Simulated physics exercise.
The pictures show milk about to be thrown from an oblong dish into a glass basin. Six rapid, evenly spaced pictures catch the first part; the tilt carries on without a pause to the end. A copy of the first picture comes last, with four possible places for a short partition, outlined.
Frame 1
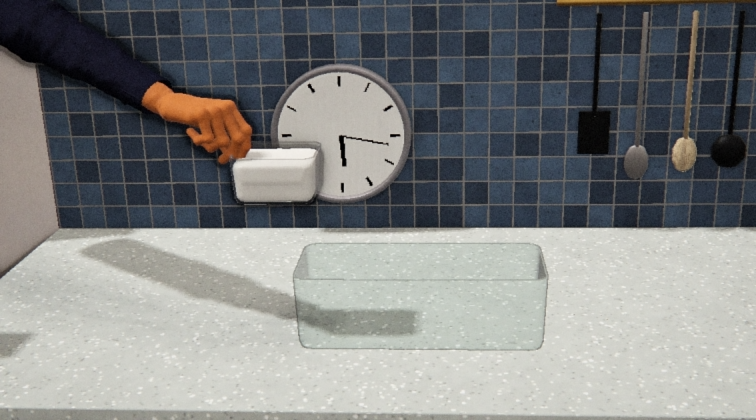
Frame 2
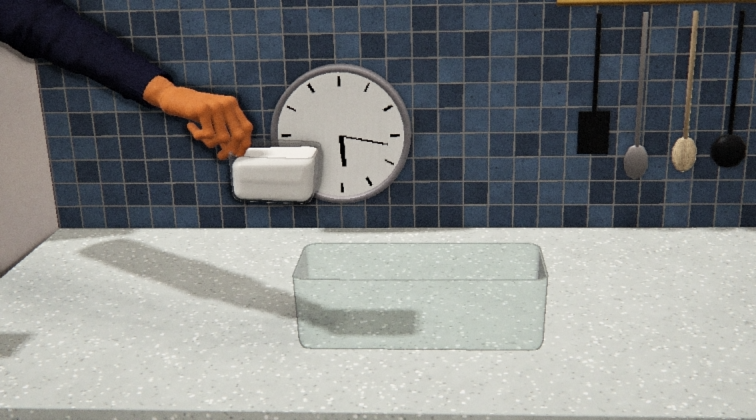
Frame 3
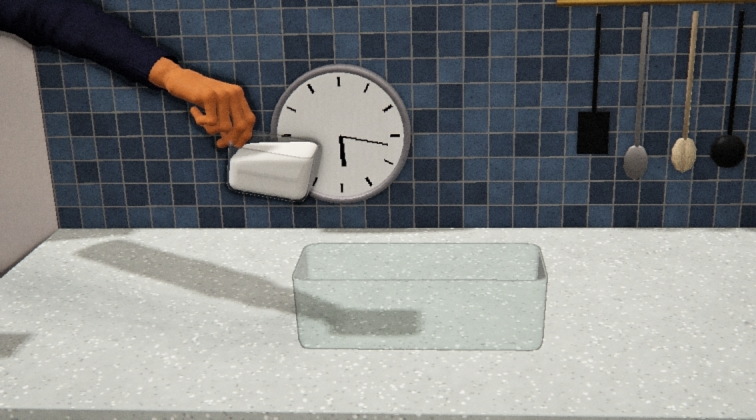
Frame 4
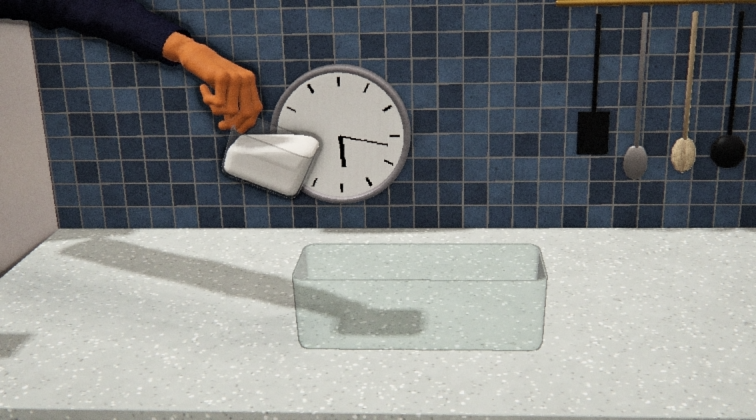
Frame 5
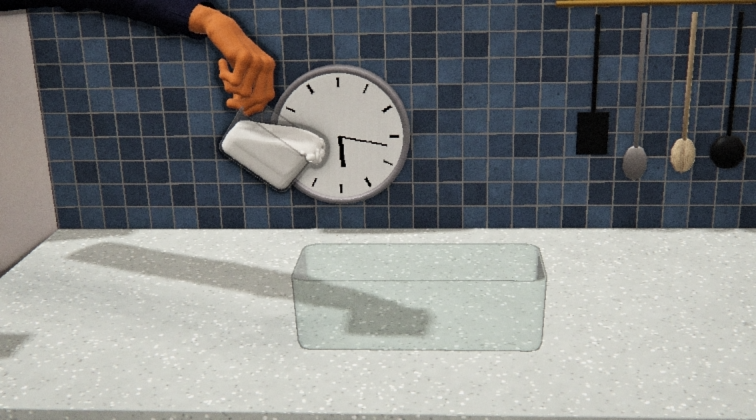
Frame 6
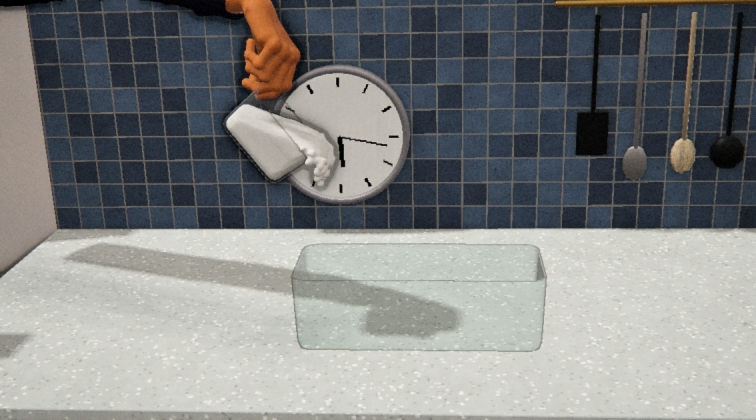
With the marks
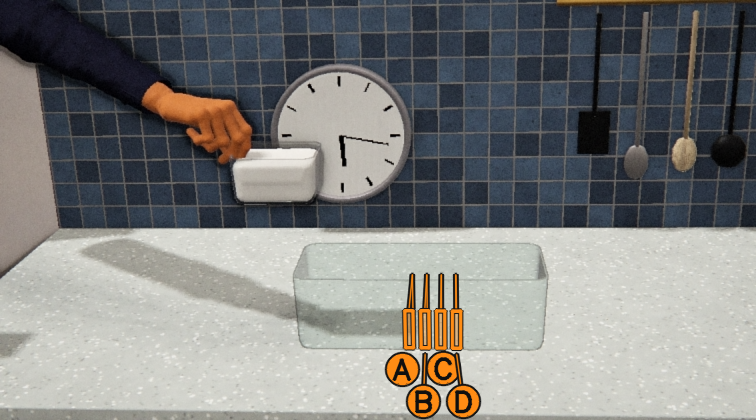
In a blue-tiled kitchen, a hand held a white oblong dish above a glass basin on the counter, then gradually tilted it to the right until white milk slid out over its lip.
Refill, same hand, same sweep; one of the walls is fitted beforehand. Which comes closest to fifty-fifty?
Choose A.
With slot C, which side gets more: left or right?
The left one.
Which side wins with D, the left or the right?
The left side.
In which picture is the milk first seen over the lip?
In picture 4.
On the marked copy, A at (409, 353); B at (425, 354); C at (440, 354); D at (456, 354).
With A, about 49 % ends left of the wall and 47 % right of it; 5 % is lost outside.
With B, about 83 % ends left of the wall and 9 % right of it; 8 % is lost outside.
With C, about 91 % ends left of the wall and 4 % right of it; 5 % is lost outside.
With D, about 86 % ends left of the wall and 5 % right of it; 9 % is lost outside.
